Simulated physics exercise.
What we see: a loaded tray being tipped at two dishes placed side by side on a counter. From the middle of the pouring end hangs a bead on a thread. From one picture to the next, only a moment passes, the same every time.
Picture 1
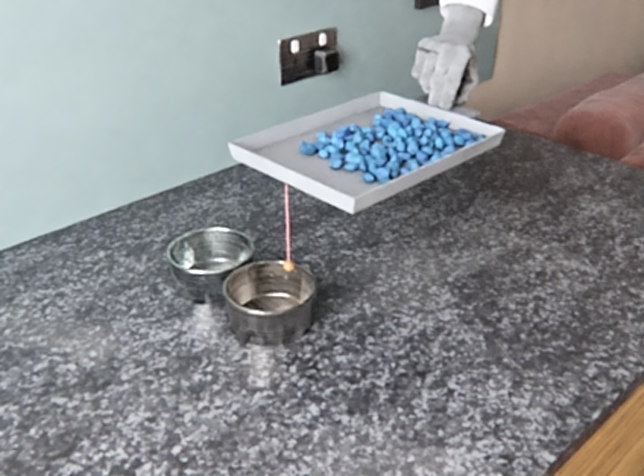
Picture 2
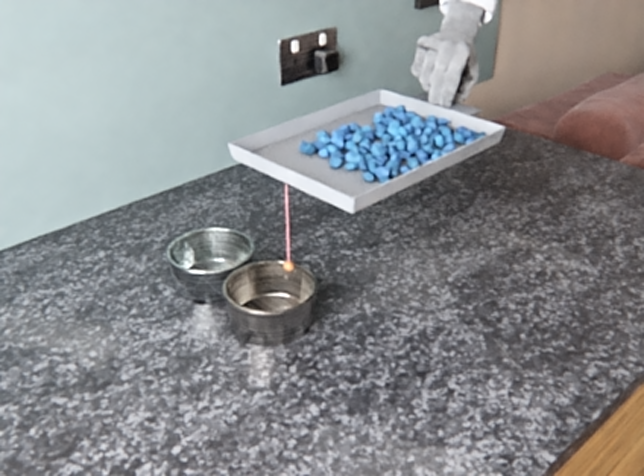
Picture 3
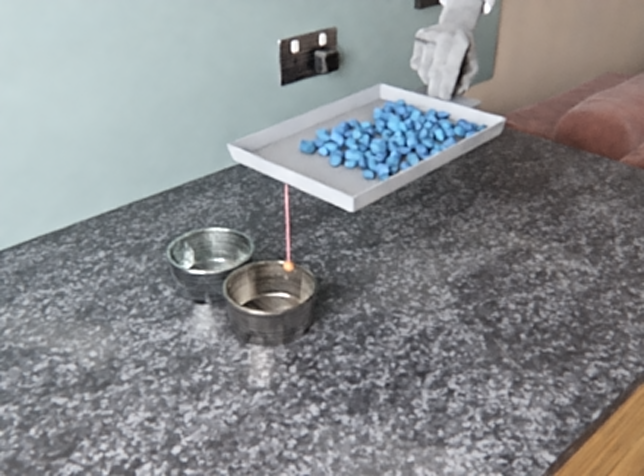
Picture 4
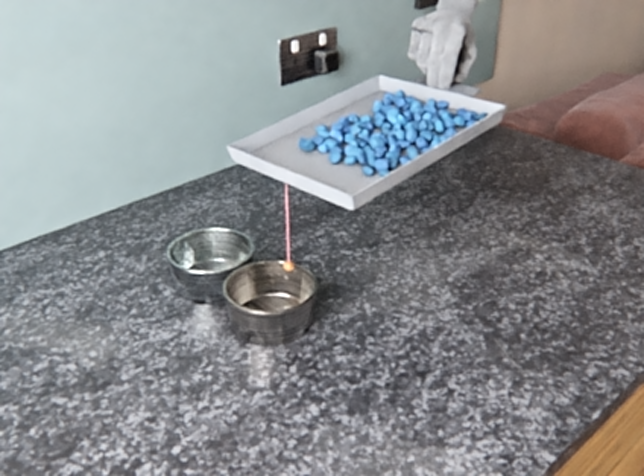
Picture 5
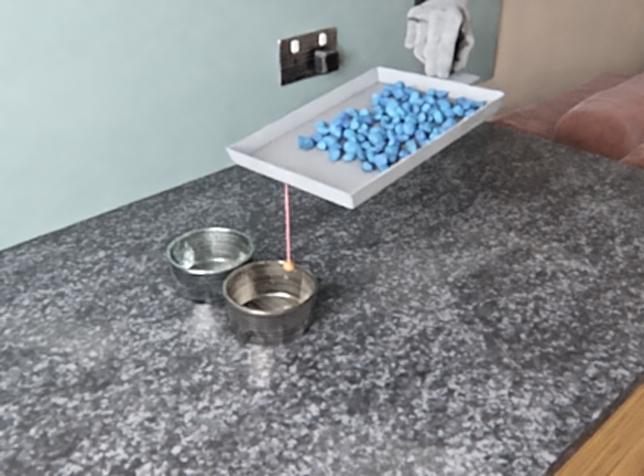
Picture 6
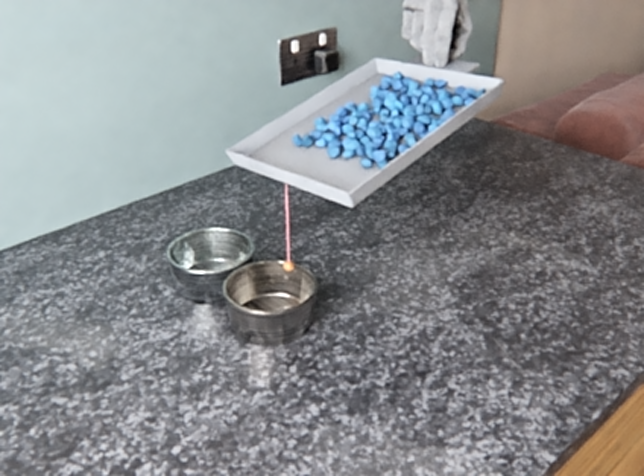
A pale tray of blue stones tilted slightly above two small metal bowls on a speckled counter, as a gloved hand raised its far end and the stones shifted a little toward the back wall.
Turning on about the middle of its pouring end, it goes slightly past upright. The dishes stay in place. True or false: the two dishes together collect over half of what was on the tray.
True.
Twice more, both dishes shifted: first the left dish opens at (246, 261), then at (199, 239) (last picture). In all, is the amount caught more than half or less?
Try 1: The greater share; try 2: The greater share.
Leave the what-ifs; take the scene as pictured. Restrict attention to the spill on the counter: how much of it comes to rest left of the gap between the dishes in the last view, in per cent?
70 %, near enough.
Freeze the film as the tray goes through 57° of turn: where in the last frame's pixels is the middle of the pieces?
Near (272, 145).
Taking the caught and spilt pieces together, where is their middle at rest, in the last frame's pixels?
About (225, 289).
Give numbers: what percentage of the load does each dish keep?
Left 50 per cent, right 40 per cent.
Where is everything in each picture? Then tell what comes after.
Corners of the pouring end near (233, 143) and (353, 196), level; middle of the load near (398, 141), aquarium stones; left dish near (177, 278); right dish near (236, 318); bead on its thread near (289, 266), in the first picture.
Corners of the pouring end near (233, 143) and (353, 196), level; middle of the load near (398, 140), in the second picture.
Corners of the pouring end near (232, 144) and (352, 195), tipped barely, lowest at the left corner; middle of the load near (398, 135), in the third picture.
Corners of the pouring end near (232, 146) and (351, 193), tipped a little, lowest at the left corner; middle of the load near (398, 128), in the fourth picture.
Corners of the pouring end near (231, 148) and (350, 192), tipped a little, lowest at the left corner; middle of the load near (397, 121), in the fifth picture.
Corners of the pouring end near (231, 150) and (349, 191), tipped a little, lowest at the left corner; middle of the load near (396, 114); left dish near (177, 278); right dish near (236, 318), in the sixth picture.
Shortly afterwards, tray tipped steeply; all but a few on the tray; only a few in the left dish; only a few outside both; only a few in the air.
Next, tray tipped right over; near a third on the tray; near a quarter in the right dish; near a quarter in the left dish; a little outside both; a little in the air.
Some moments later, tray tipped past a quarter turn; near a third in the right dish; near half in the left dish; near a quarter outside both; only a few in the air.
In the end, tray tipped past a quarter turn; near a third in the right dish; near half in the left dish; near a quarter outside both; only a few in the air.
